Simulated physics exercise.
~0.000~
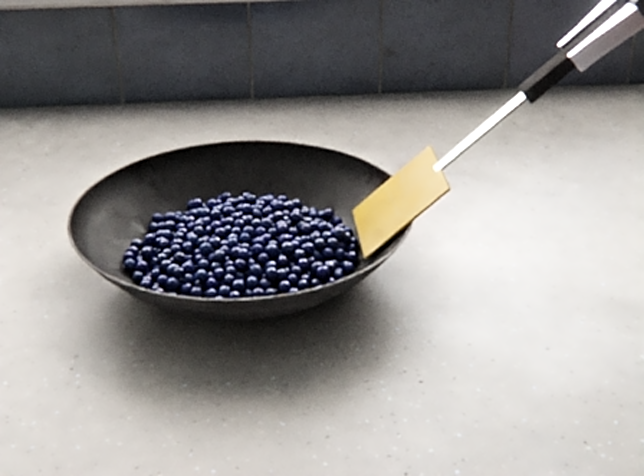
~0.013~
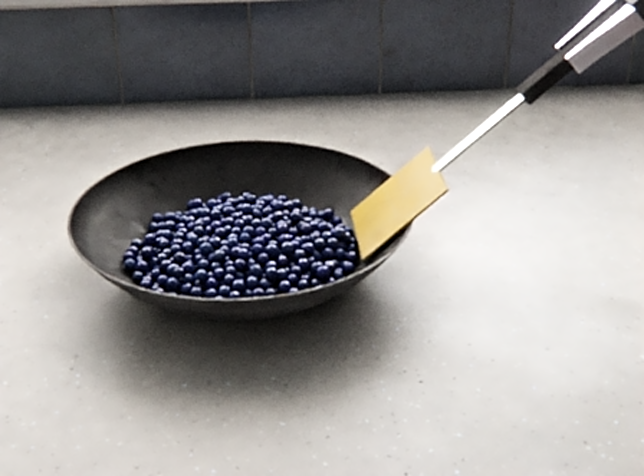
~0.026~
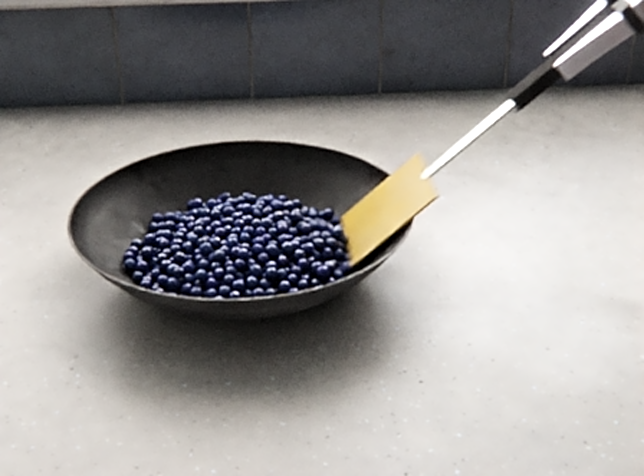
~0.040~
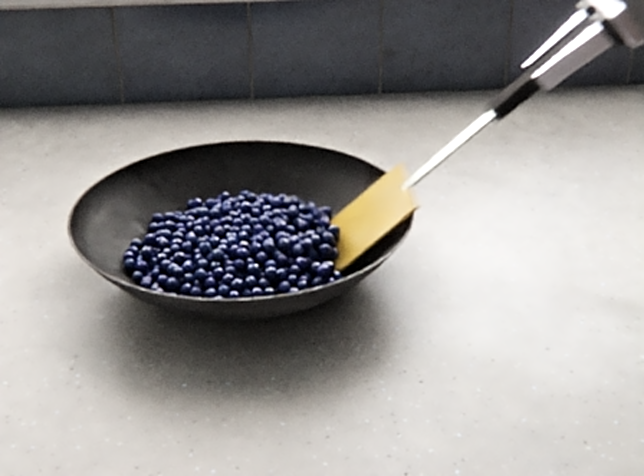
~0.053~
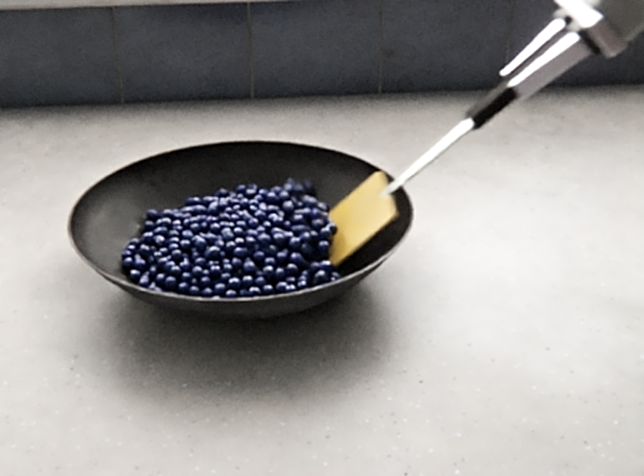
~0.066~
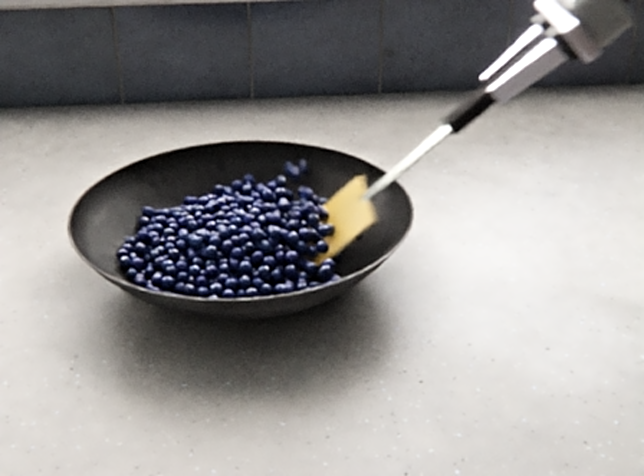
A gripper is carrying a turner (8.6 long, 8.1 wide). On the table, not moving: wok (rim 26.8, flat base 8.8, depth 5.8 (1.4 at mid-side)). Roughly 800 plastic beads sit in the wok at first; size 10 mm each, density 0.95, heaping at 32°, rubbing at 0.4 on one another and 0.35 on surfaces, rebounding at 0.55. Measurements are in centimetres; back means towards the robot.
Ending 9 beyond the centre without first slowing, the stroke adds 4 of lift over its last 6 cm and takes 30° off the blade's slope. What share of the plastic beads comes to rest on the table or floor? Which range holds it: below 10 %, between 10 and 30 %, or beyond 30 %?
The range beyond 30 %.
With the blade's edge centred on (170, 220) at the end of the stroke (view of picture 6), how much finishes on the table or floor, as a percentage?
I'd estimate about 15 per cent.
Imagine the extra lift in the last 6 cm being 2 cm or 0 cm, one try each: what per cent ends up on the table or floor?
I'd put it near 35 in a hundred, then near 25 in a hundred.
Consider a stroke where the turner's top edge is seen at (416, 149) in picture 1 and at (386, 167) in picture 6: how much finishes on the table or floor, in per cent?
15 %.
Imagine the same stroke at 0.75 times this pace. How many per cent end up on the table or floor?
30 %.
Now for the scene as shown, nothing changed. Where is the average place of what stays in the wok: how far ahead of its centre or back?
About 3.0 cm ahead.
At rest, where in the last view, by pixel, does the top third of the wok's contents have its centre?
I'd put it close to (165, 245).
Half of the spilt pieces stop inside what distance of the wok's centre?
I'd say some 42 centimetres, give or take.
By 0.10 s, sloping 42°, highest piece 7 above the table; 800 in the wok.
By 0.13 s, sloping 34°, highest piece 9 above the table; 798 in the wok, 2 on the blade or in flight.
By 0.35 s, sloping 12°, highest piece 23 above the table; 472 in the wok, 90 on the table or floor, 238 on the blade or in flight.
By 1.40 s, sloping 12°, highest piece 5 above the table; 472 in the wok, 328 on the table or floor.
Final count, 472 in the wok, 328 on the table or floor. That is 41 % on the table or floor.
